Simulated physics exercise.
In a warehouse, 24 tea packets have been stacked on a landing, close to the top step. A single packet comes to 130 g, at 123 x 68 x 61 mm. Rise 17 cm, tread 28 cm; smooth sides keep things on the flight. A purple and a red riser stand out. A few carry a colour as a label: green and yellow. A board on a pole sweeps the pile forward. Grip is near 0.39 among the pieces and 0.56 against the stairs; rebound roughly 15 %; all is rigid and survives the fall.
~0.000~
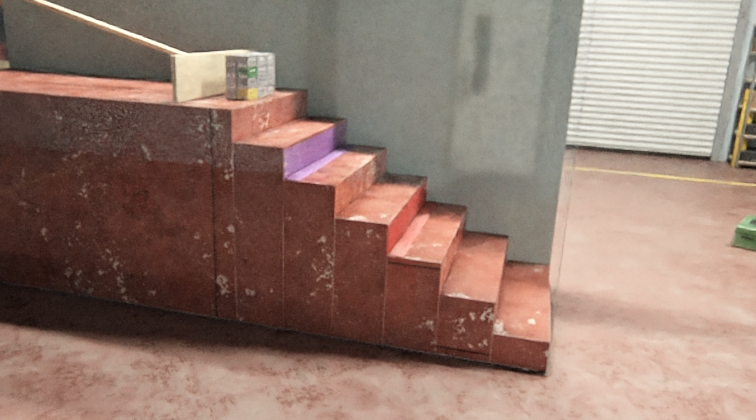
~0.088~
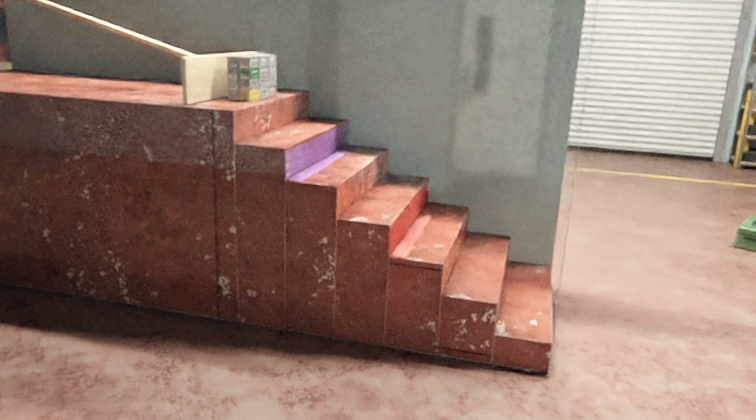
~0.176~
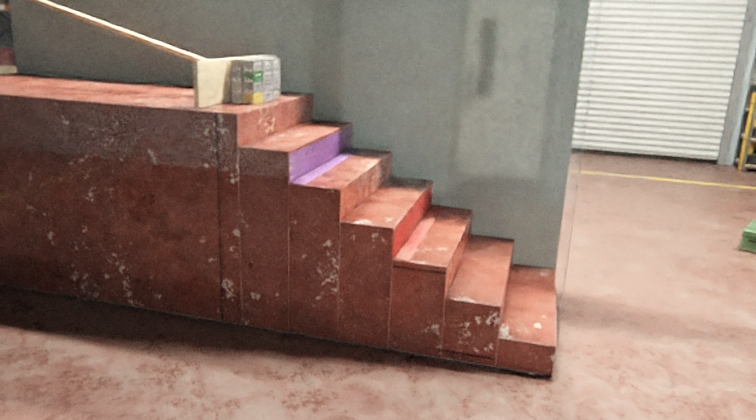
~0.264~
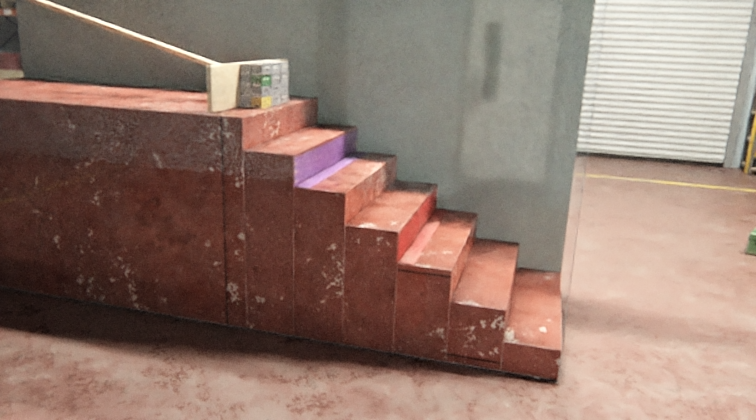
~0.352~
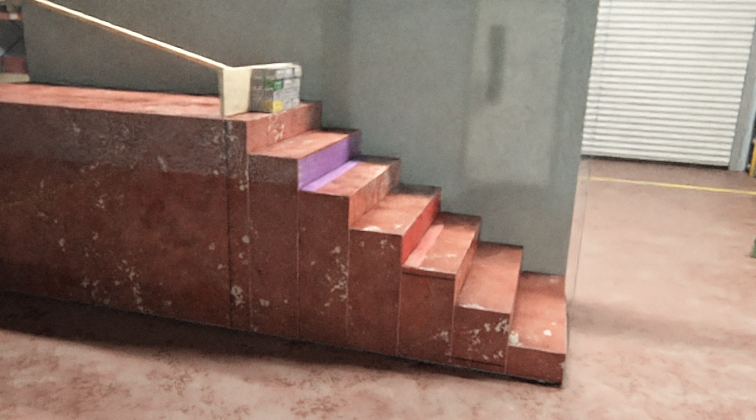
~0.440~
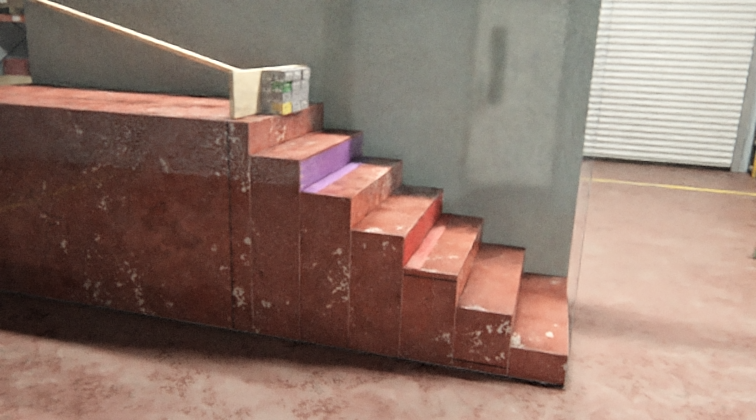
The video shows a board on a long pole sliding right across the landing of worn red steps with one purple and one bright red riser, meeting a small stack of packets and pushing it slightly toward the top step.
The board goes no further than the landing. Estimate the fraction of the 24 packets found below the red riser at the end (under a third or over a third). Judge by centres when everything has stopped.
Under a third of them.
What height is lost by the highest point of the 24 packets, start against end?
Roughly 28 cm.
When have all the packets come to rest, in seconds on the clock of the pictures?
Around 2.0 s.
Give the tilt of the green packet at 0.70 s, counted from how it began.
Some 0°.
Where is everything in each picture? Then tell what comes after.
In the first picture (each place is the centre of the face we see best; the camera pans a little), board (173, 65) 34 cm from the edge; purple riser, near end, (300, 176); red riser, near end, (401, 250); yellow packet (243, 94); green packet (243, 73); all in place.
In the second picture, board (183, 67) 29 cm from the edge; green packet (245, 74).
In the third picture, board (195, 71) 24 cm from the edge; green packet (248, 77).
In the fourth picture, board (209, 75) 20 cm from the edge; yellow packet (257, 103) moved 21 mm; green packet (256, 81) moved 19 mm; 24 have shifted.
In the fifth picture, board (221, 80) 15 cm from the edge; green packet (268, 85) moved 7 cm; yellow packet (268, 107) moved 7 cm; 24 have shifted.
In the sixth picture, board (231, 82) 10 cm from the edge; purple riser, near end, (316, 188); red riser, near end, (417, 262); yellow packet (277, 109) moved 11 cm; green packet (277, 87) moved 11 cm; 24 have shifted.
By 0.54 s, none of the 24 packets below the red riser, 24 disturbed; green packet tilted 5°; yellow packet tilted 4°.
By 0.70 s, none of the 24 packets below the red riser, 24 disturbed; yellow packet 17 cm lower; green packet 17 cm lower.
By 0.98 s, none of the 24 packets below the red riser, 24 disturbed; green packet tilted 24°, 18 cm lower; yellow packet tilted 24°, 16 cm lower.
By 1.40 s, none of the 24 packets below the red riser, 24 disturbed; green packet upside down; yellow packet on its side.
When it is over (2.4 s), 2 of the 24 packets below the red riser; green packet upside down; yellow packet on its side. That is 8 per cent. In pixels of the last frame, middles, green packet near (354, 173), yellow packet near (318, 140).
